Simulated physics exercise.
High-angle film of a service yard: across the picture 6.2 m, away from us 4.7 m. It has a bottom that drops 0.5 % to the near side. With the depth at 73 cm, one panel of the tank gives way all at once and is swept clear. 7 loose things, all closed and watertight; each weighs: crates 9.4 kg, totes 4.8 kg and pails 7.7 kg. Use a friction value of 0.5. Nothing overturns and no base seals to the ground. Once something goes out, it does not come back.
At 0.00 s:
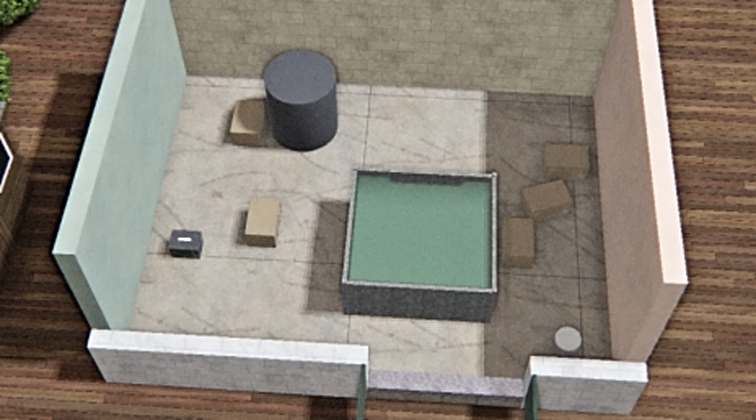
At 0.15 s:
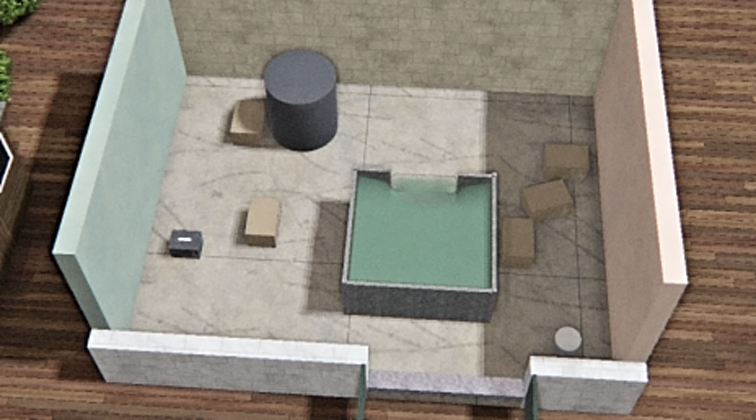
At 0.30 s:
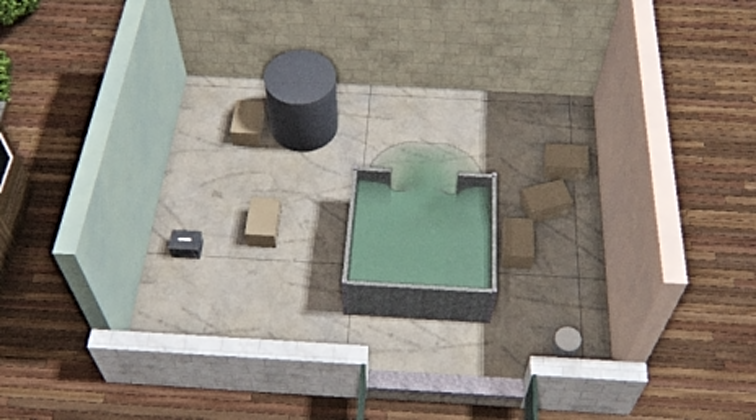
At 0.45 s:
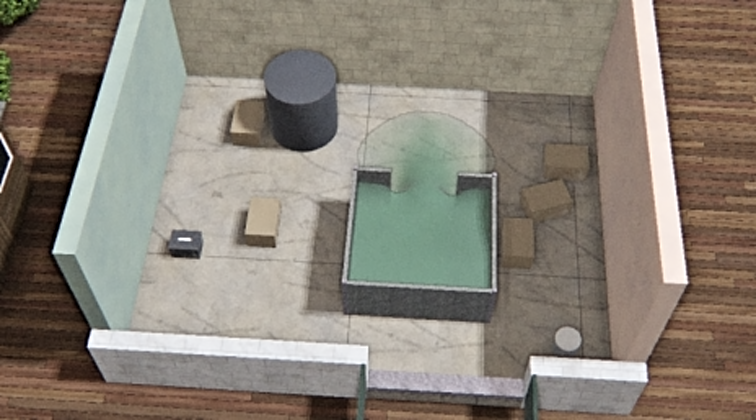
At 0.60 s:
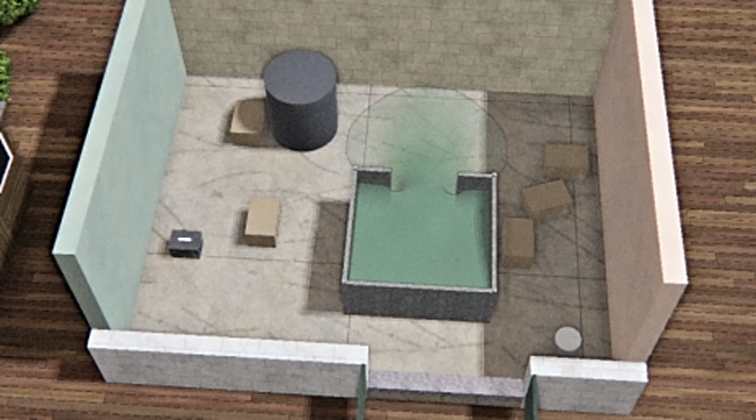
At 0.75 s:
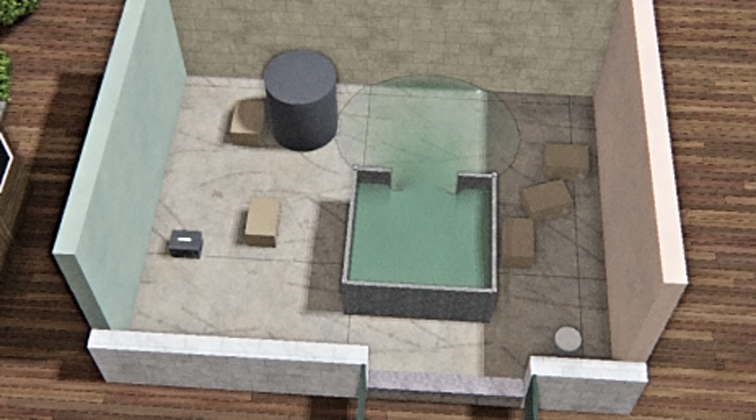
The video shows a walled yard with a square tank of green water, scattered boxes and a dark cylinder; the tank's far panel gives way, and water spreads in a widening fan toward the back wall while the boxes stay still.
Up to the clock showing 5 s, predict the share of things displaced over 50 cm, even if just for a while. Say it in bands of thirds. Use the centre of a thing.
Two thirds or a larger share of them move that far.
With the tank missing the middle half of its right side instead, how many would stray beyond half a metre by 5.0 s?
Then 4 of them would.
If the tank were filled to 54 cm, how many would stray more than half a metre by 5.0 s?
So the tally would be 1.
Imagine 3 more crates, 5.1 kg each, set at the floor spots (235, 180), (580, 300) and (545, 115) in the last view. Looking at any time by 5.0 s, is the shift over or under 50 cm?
Each in turn ends up within the limit, beyond the limit, beyond the limit.
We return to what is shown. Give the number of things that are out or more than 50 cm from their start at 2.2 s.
Count: 0.
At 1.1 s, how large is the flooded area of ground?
I'd put it close to 9.0 m2.
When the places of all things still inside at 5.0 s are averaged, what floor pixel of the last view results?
Mean position approx. (388, 275).
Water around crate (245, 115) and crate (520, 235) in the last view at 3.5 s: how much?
Depth approx. 2 cm / 4 cm.
After 1.1 s 0 of 7 are over 50 cm from their spots; 0 afloat.
After 2.2 s 0 of 7 are over 50 cm from their spots; 0 afloat.
After 3.5 s 1 of 7 are over 50 cm from their spots; 1 afloat.
After 5.0 s 6 of 7 are over 50 cm from their spots, and 6 have been at some point; 3 afloat.
